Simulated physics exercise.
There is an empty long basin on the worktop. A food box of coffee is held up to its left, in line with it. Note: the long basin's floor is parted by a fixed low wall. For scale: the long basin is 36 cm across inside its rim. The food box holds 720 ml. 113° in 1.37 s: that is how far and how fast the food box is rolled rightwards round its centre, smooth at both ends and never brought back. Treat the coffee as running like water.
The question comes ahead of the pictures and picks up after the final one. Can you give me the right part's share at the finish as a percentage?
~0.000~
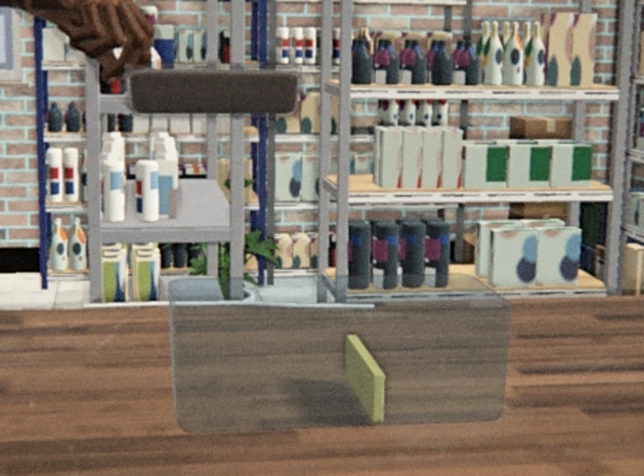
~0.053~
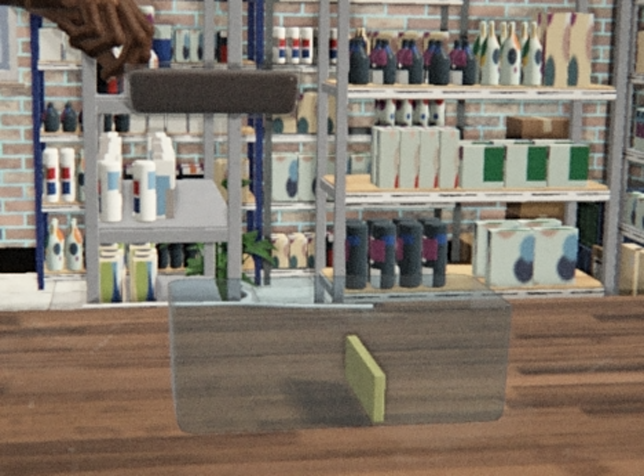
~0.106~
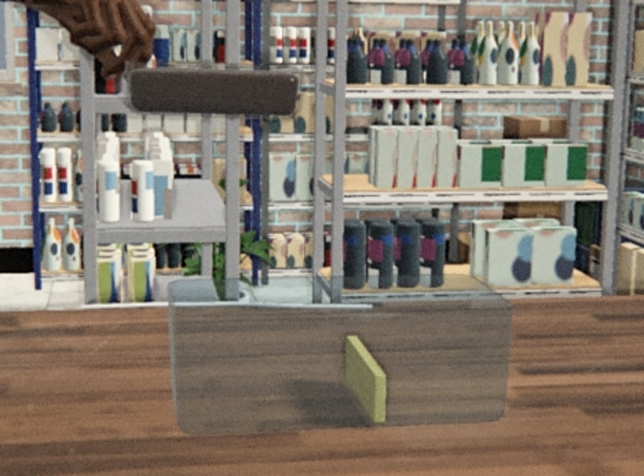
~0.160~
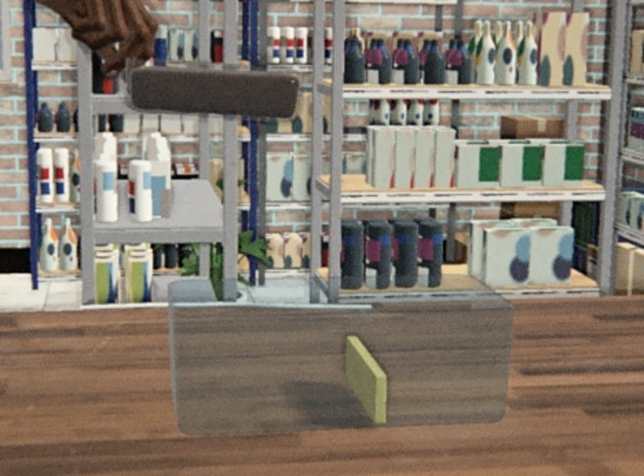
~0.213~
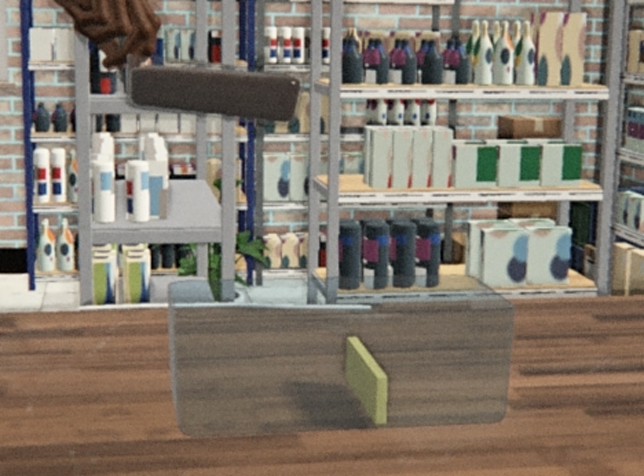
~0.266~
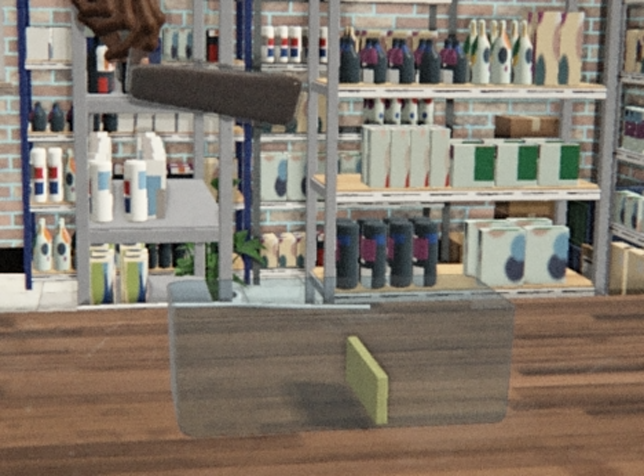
Sure, about 58 percent.
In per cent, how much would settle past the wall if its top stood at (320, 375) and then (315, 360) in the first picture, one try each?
Respectively 70 and 75 %.
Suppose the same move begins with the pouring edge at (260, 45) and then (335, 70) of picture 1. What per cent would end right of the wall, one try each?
Try 1: Approx. 25 %; try 2: Approx. 70 %.
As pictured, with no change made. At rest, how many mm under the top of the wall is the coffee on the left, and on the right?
Close to 46 mm left and close to 34 mm right.
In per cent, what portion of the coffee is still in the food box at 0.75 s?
16 %.
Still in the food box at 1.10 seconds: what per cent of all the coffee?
Close to 2 in a hundred.
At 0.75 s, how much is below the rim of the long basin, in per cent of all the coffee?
Close to 28 in a hundred.
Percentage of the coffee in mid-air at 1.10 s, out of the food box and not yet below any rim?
Roughly 6 %.
Then, 0.75 s in, the tilt is 65° and 15 per cent is still to pour, 5 is left of the wall and 23 right of it.
Then, 1.10 s in, the tilt is 103° and 2 per cent is still to pour, 26 is left of the wall and 58 right of it.
Then, 1.47 s in, the tilt is 113° and 0 per cent is still to pour, 33 is left of the wall and 58 right of it.
Then, 1.87 s in, the tilt is 113° and 0 per cent is still to pour, 33 is left of the wall and 58 right of it.
Finally, 33 per cent lies left of the wall, 58 right of it and 9 outside.
